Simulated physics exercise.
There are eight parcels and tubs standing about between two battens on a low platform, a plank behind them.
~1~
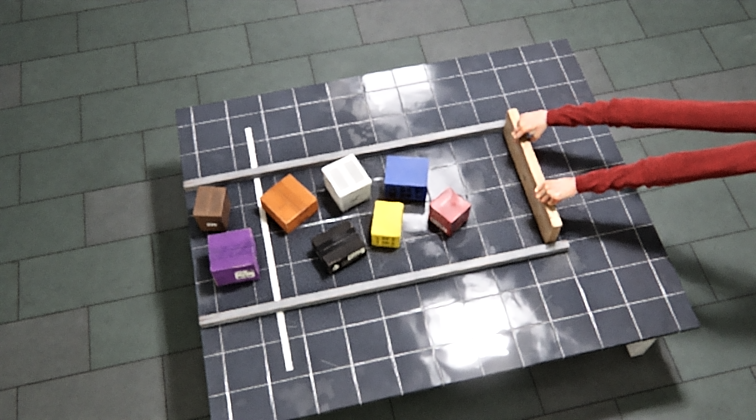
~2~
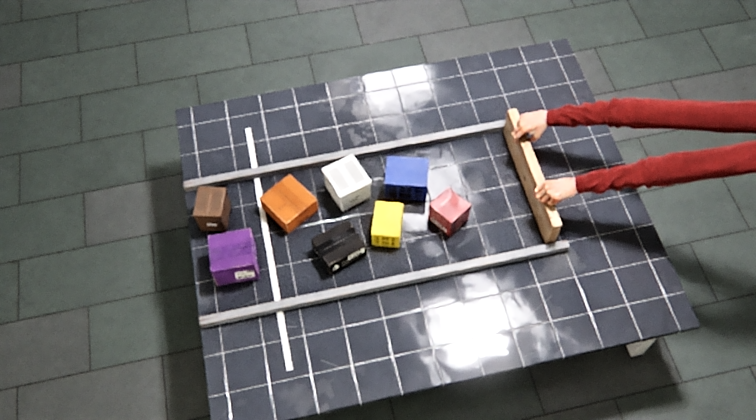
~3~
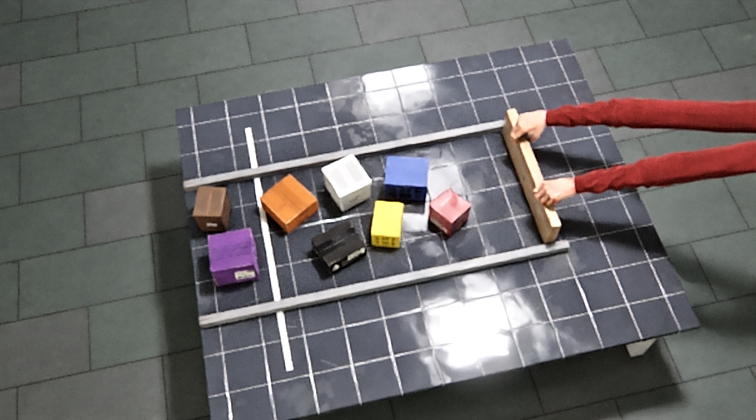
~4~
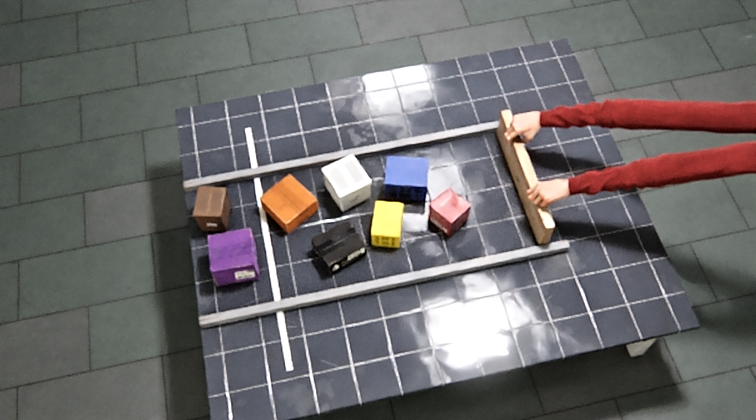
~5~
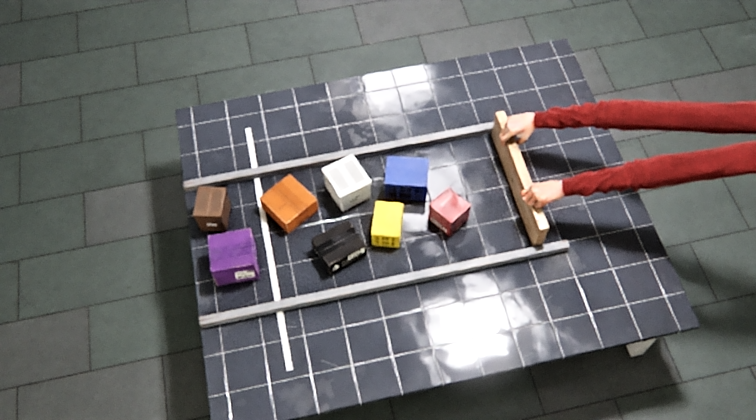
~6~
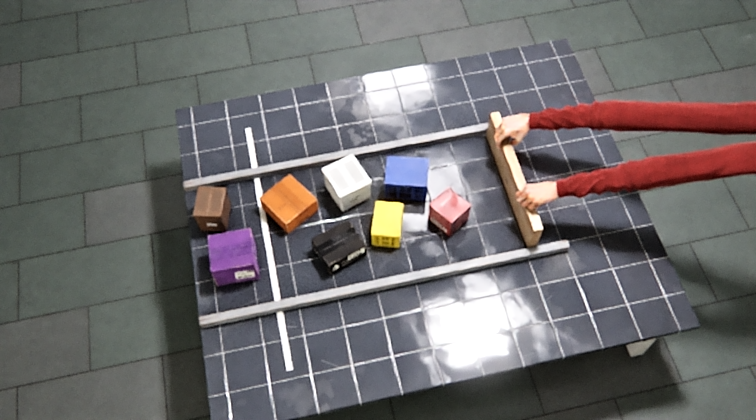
Wooden plank held by two red-sleeved hands sliding slightly left between two rails, while eight coloured boxes and parcels sit still.
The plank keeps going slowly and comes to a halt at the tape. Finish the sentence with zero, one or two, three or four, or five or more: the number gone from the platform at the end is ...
The number gone from the platform at the end is three or four.
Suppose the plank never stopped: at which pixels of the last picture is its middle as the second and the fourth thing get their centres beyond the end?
About (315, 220), then (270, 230).
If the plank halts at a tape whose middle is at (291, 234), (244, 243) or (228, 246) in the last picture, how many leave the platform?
2, 5, 6.
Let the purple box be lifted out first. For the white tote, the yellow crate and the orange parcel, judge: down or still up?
Well, the white tote hangs in there, the yellow crate hangs in there, and the orange parcel leaves the top.
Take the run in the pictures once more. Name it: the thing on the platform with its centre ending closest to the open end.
The foremost one is the white tote.
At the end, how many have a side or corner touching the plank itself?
It's 2.
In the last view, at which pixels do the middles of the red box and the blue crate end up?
In the last picture the red box sits around (253, 245) and the blue crate around (241, 217).
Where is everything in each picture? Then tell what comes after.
The first frame shows brown tote (213, 210); purple box (234, 257); orange parcel (289, 204); plank (531, 176); tape (267, 238).
The second frame shows purple box (234, 257); red box (449, 212).
The third frame shows orange parcel (289, 204); blue crate (407, 179).
The fourth frame shows brown tote (213, 210); plank (524, 177).
The fifth frame shows purple box (234, 257); black parcel (339, 247).
The sixth frame shows brown tote (213, 210); purple box (234, 257); orange parcel (289, 204); plank (513, 179); tape (267, 238).
Soon after, none off yet; brown tote at rest near (213, 210); purple box at rest near (234, 257); orange parcel at rest near (289, 204).
In the end, the number that fall off is three or four; gone, black parcel, orange parcel, purple box and brown tote.
